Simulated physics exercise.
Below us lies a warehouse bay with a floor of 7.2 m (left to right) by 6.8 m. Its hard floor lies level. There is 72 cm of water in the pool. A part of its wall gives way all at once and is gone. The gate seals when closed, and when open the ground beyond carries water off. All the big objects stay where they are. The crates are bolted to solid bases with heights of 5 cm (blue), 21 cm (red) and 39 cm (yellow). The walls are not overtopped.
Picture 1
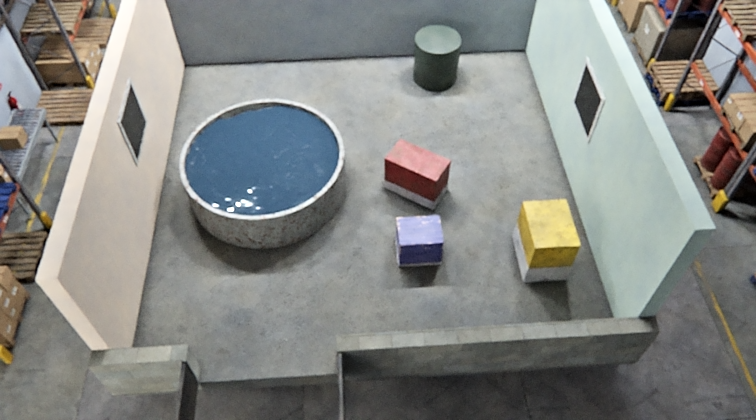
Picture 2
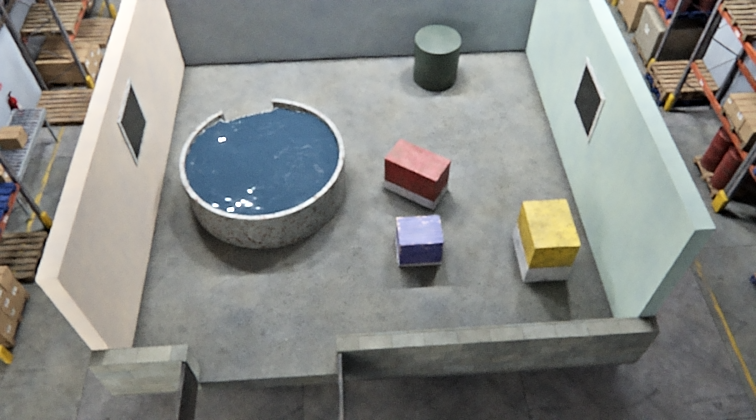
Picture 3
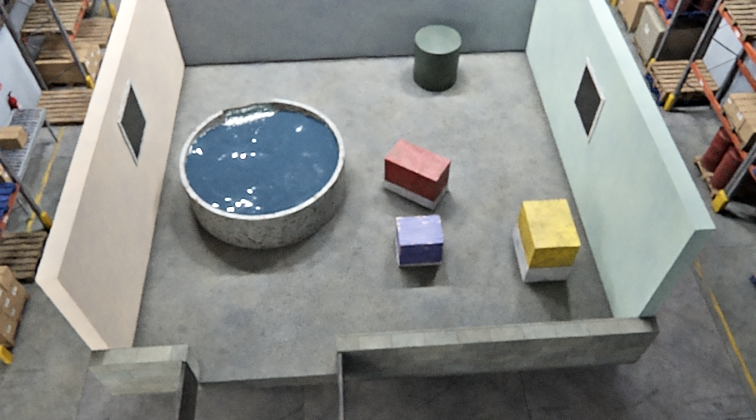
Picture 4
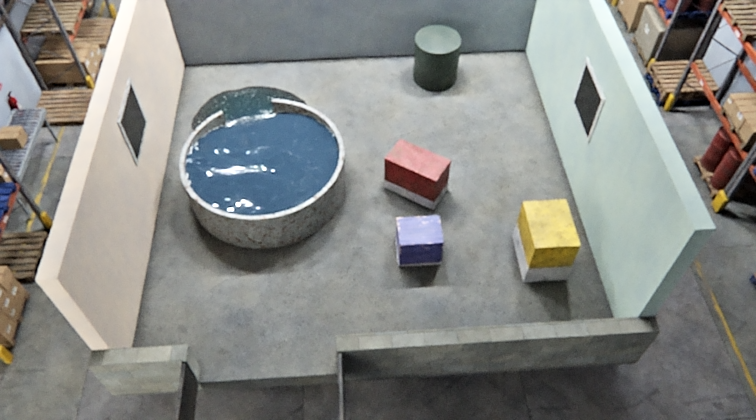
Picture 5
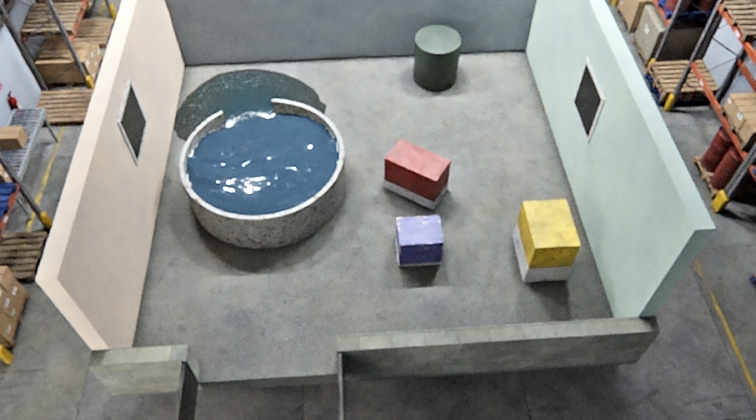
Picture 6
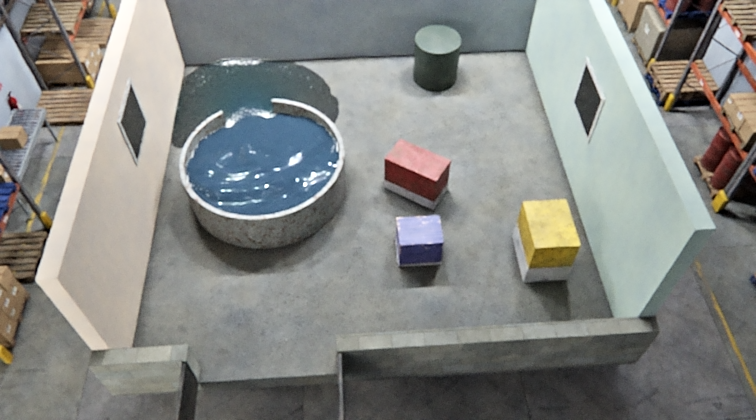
Water in the round stone pool rippled as a piece of the back rim vanished, then poured out through the gap and spread in a dark, widening puddle across the grey floor behind it.
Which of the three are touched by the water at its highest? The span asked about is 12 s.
One by one: The blue crate is wetted; the red crate stays dry; the yellow crate stays dry.
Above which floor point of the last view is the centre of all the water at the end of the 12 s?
Around (358, 181).
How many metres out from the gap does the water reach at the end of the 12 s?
About 7.4 m.
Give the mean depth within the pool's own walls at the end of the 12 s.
About 13 cm.
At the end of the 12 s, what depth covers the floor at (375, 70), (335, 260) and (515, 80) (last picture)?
In that order: 6, 7 and 5 cm.
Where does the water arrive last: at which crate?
The blue one.
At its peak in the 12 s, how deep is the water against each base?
Peaks in cm: Blue 12, red 11, yellow 16.
A moment later water covers 15 % of the floor and is deepest (52 cm) near (185, 70); blue plinth not reached, red plinth not reached, yellow plinth not reached.
Soon after water covers 20 % of the floor and is deepest (42 cm) near (216, 92); blue plinth not reached, red plinth not reached, yellow plinth not reached.
Next water covers 35 % of the floor and is deepest (31 cm) near (215, 98); blue plinth not reached, red plinth not reached, yellow plinth not reached.
Later on water covers 80 % of the floor and is deepest (21 cm) near (410, 71); blue plinth reached, red plinth reached, yellow plinth reached.
At the end water covers 100 % of the floor and is deepest (13 cm) near (237, 68); highest at the blue plinth 12 cm, highest at the red plinth 11 cm, highest at the yellow plinth 16 cm.
